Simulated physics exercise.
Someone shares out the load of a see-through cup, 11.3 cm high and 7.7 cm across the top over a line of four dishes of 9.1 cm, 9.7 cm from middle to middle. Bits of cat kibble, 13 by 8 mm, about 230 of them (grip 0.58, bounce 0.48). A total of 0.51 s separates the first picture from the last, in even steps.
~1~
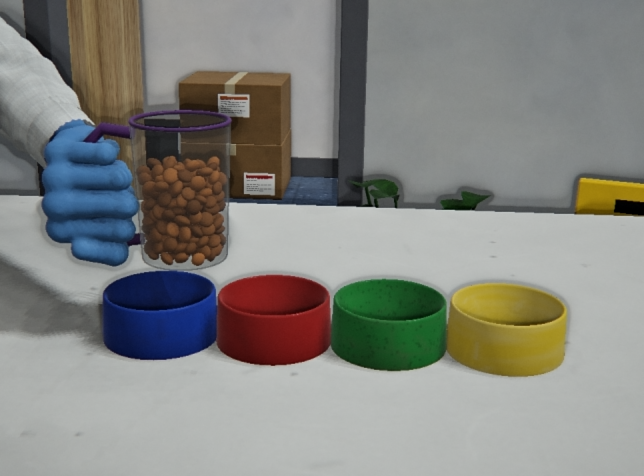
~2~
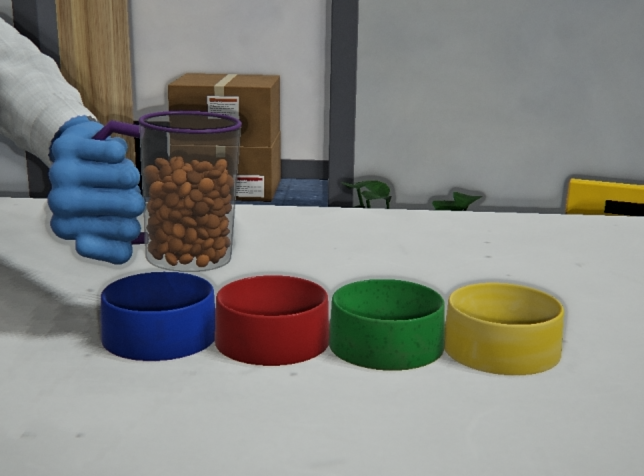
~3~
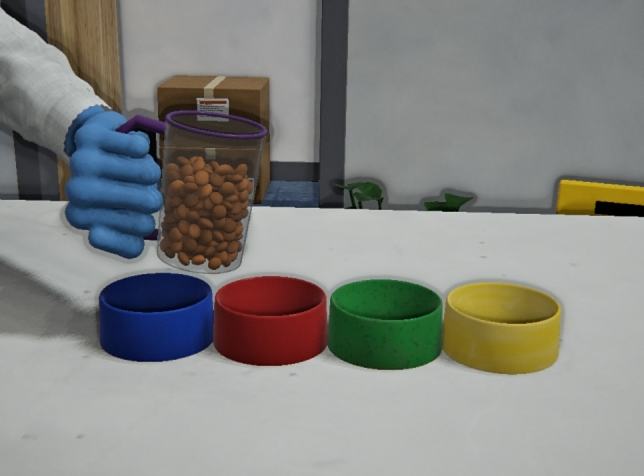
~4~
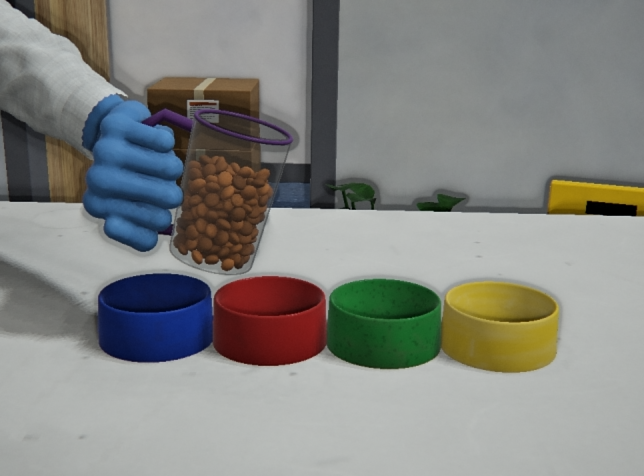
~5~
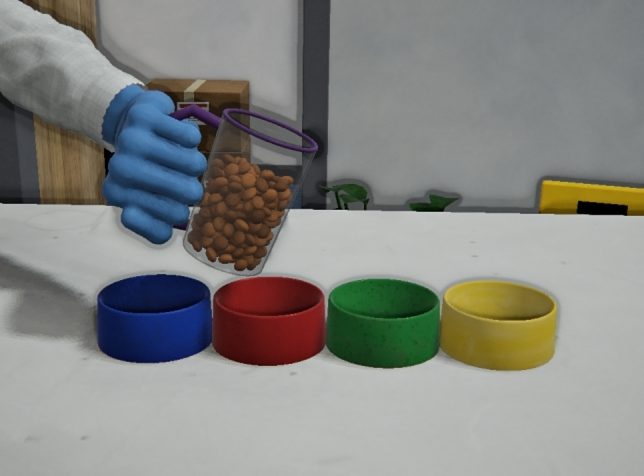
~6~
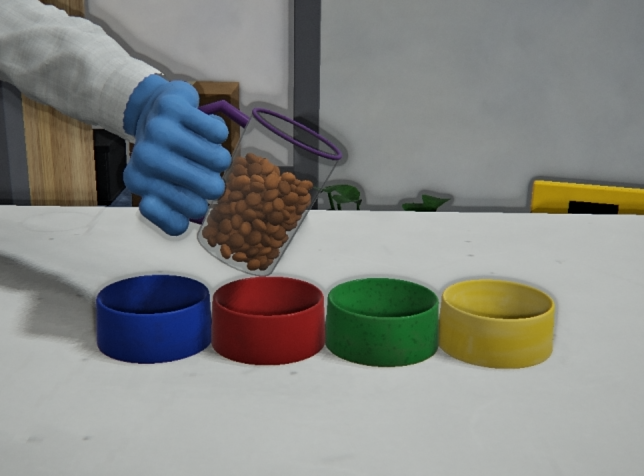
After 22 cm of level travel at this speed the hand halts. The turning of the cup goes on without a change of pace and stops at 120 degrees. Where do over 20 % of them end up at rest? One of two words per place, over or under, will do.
Red: Fails to surpass one fifth. Blue: Fails to surpass one fifth. Green: Fails to surpass one fifth. Yellow: Surpasses one fifth. Counter: Fails to surpass one fifth.
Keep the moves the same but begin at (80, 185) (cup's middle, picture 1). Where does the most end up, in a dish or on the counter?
Biggest portion: Green.
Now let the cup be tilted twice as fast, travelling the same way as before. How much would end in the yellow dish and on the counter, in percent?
I'd expect yellow to end at 80 and the counter at 10.
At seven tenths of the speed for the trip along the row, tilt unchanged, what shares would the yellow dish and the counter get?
Yellow: 90; counter: 10.
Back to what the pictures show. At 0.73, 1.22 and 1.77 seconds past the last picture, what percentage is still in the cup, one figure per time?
Approx. 100 / 95 / 30 percent.
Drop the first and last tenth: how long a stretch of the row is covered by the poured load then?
Some 6 cm.
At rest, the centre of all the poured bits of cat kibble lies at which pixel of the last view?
Roughly (502, 314).
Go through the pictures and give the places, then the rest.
Cup at (183, 190), tilt 0 degrees, lip at (229, 122), moved 0.0 cm; middle of the pieces at (181, 209); blue dish at (160, 291); red dish at (274, 295); green dish at (390, 300); yellow dish at (508, 305), in the first picture.
Cup at (190, 191), tilt 3 degrees, lip at (239, 126), moved 0.7 cm; middle of the pieces at (186, 210), in the second picture.
Cup at (208, 192), tilt 9 degrees, lip at (265, 133), moved 2.3 cm; middle of the pieces at (202, 211), in the third picture.
Cup at (227, 193), tilt 15 degrees, lip at (291, 140), moved 3.9 cm; middle of the pieces at (219, 211), in the fourth picture.
Cup at (246, 194), tilt 21 degrees, lip at (316, 148), moved 5.6 cm; middle of the pieces at (237, 211), in the fifth picture.
Cup at (266, 194), tilt 27 degrees, lip at (340, 156), moved 7.2 cm; middle of the pieces at (254, 210); blue dish at (154, 294); red dish at (268, 296); green dish at (383, 298); yellow dish at (498, 299), in the sixth picture.
Then, 0.73 s after the last picture, tilt 70 degrees; cup holds 100 %.
Then, 1.22 s after the last picture, tilt 100 degrees; cup holds 95 %, yellow 5 %.
Then, 1.77 s after the last picture, tilt 120 degrees; cup holds 30 %, yellow 65 %.
In the end, red 0 %, blue 0 %, green 0 %, yellow 90 %, counter 10 %.
